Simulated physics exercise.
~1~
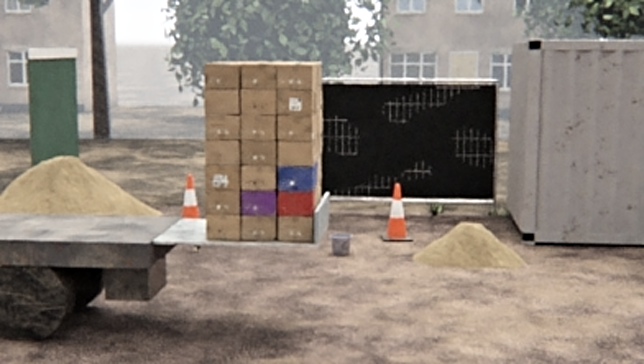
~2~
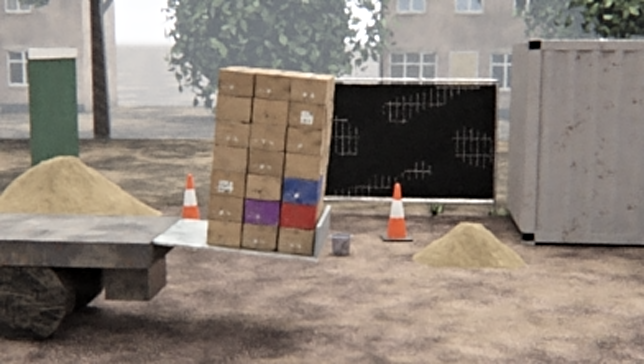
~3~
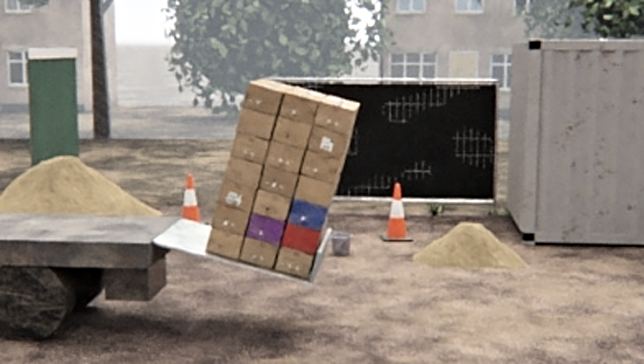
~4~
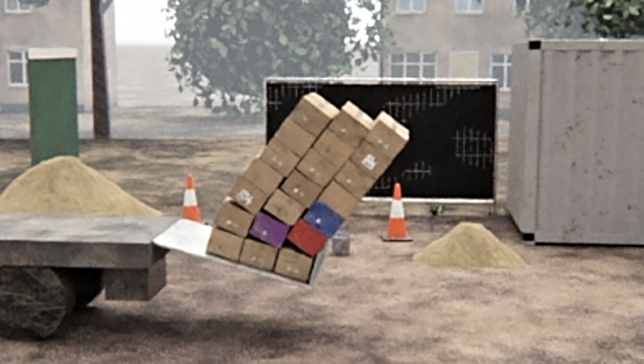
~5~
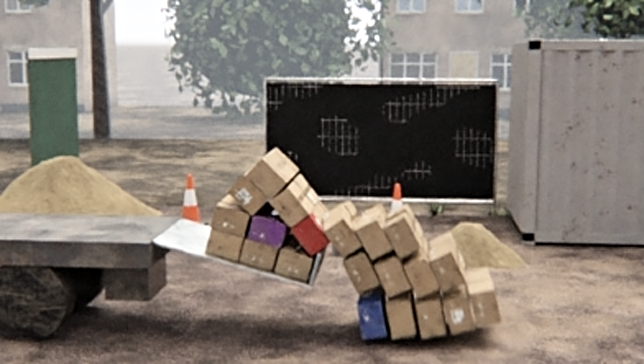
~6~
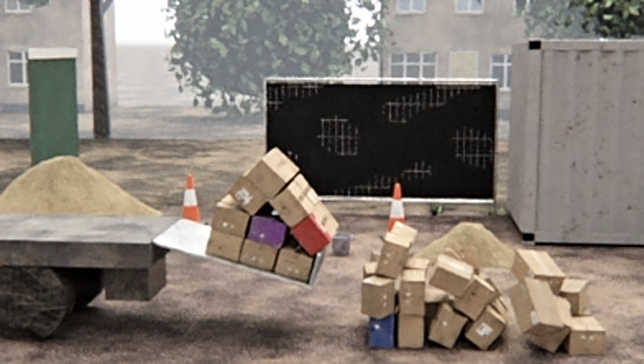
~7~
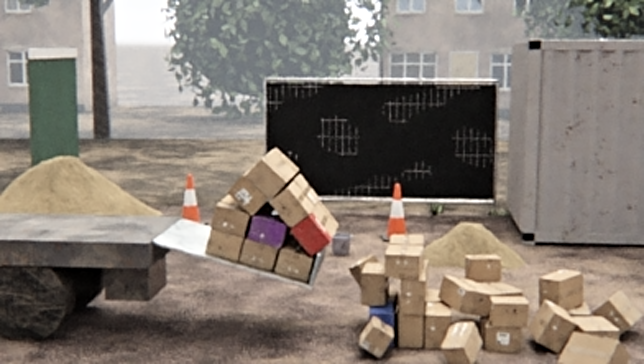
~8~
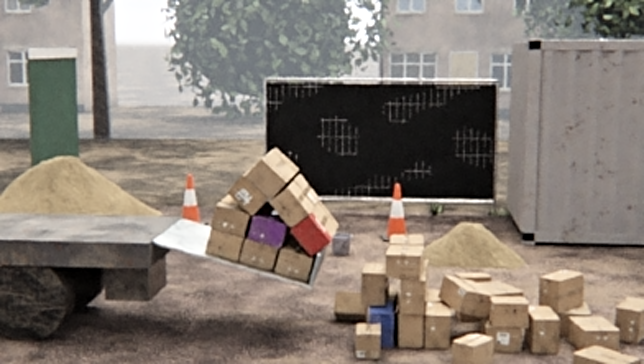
In a yard, stacked cartons topple off a tilting flap, the red one staying aboard.
